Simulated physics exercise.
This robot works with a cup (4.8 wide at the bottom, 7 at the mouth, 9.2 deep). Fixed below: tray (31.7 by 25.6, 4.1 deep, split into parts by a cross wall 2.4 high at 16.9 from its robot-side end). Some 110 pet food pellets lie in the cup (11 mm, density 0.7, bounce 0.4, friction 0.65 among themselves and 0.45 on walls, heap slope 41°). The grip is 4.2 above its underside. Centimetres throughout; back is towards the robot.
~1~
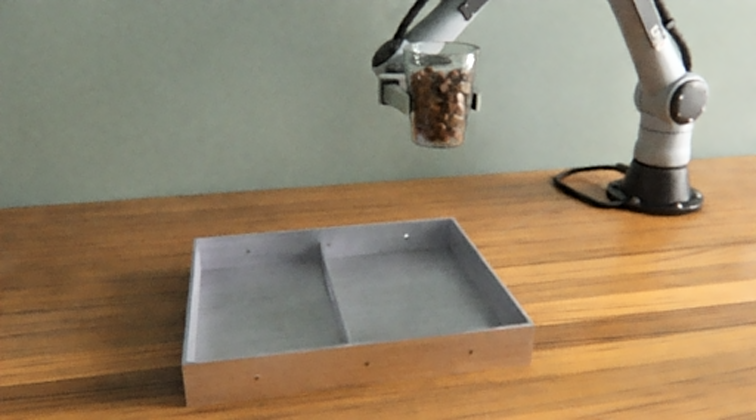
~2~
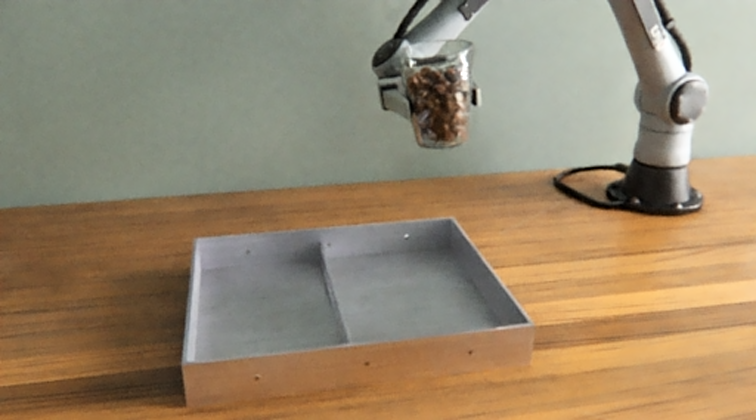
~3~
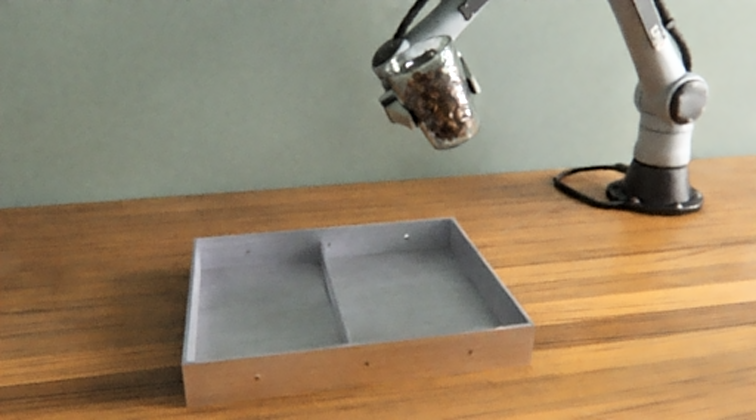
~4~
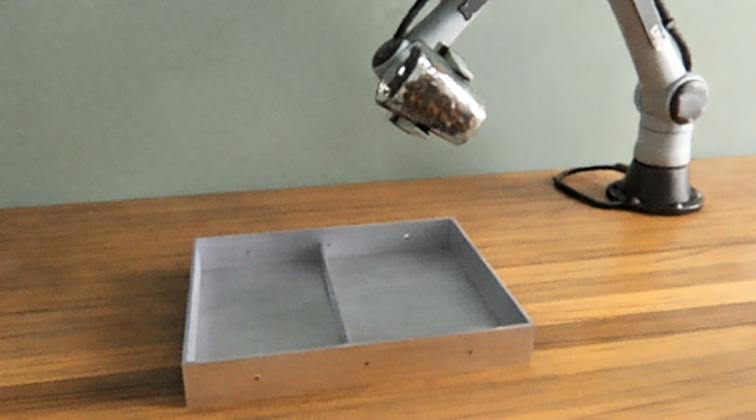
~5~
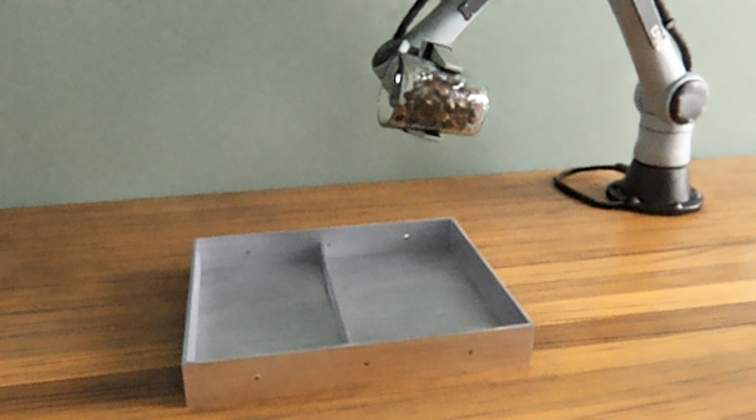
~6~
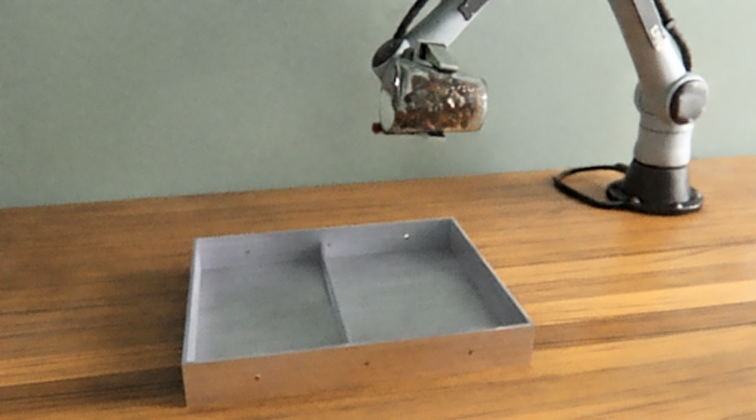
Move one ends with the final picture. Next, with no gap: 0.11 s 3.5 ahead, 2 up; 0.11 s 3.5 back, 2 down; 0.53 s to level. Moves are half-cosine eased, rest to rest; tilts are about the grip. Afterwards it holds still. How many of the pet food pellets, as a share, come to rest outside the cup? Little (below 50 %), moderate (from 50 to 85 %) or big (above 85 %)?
Answer: Moderate; from 50 to 85 % of the pet food pellets finish outside the cup.
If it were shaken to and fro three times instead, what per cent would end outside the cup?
In that case some 100 per cent.
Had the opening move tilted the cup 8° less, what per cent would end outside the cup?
It would be near 50 per cent.
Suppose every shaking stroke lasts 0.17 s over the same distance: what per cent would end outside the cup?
It would be near 25 per cent.
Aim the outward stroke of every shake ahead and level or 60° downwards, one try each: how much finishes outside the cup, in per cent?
Some 55 and 5 per cent.
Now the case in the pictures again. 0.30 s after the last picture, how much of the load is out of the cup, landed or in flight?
Near 70 per cent so far.
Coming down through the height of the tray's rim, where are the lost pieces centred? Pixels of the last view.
Near (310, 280).
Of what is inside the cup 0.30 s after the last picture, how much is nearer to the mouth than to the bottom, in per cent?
Roughly 95 per cent.
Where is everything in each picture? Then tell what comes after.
Cup middle at (440, 97), level; upper third of the load around (440, 86), from x 415 to 465, top at y 75; 112 in the cup, in the first picture.
Cup middle at (439, 97), tilted 8° forward; upper third of the load around (439, 86), from x 415 to 465, top at y 75, in the second picture.
Cup middle at (438, 98), tilted 28° forward; upper third of the load around (440, 89), from x 410 to 470, top at y 70, in the third picture.
Cup middle at (437, 99), tilted 54° forward; upper third of the load around (438, 89), from x 410 to 480, top at y 70, in the fourth picture.
Cup middle at (436, 100), tilted 74° forward; upper third of the load around (444, 92), from x 395 to 480, top at y 75, in the fifth picture.
Cup middle at (436, 101), tilted 82° forward; upper third of the load around (444, 89), from x 375 to 475, top at y 75; 112 in the cup, in the sixth picture.
Then, 0.30 s later, tilted 77° forward, highest piece 23 above the table; 36 in the cup, 22 in the far-side part, 3 in the robot-side part, 51 in flight or on a rim.
Then, 0.60 s later, tilted 15° forward, highest piece 25 above the table; 64 in the far-side part, 34 in the cup, 14 in the robot-side part.
Then, 0.95 s later, level, highest piece 23 above the table; 64 in the far-side part, 34 in the cup, 14 in the robot-side part.
Then, 2.00 s later, level, highest piece 23 above the table; 64 in the far-side part, 34 in the cup, 14 in the robot-side part.
At rest, 64 in the far-side part, 34 in the cup, 14 in the robot-side part. That is 70 % outside the cup.
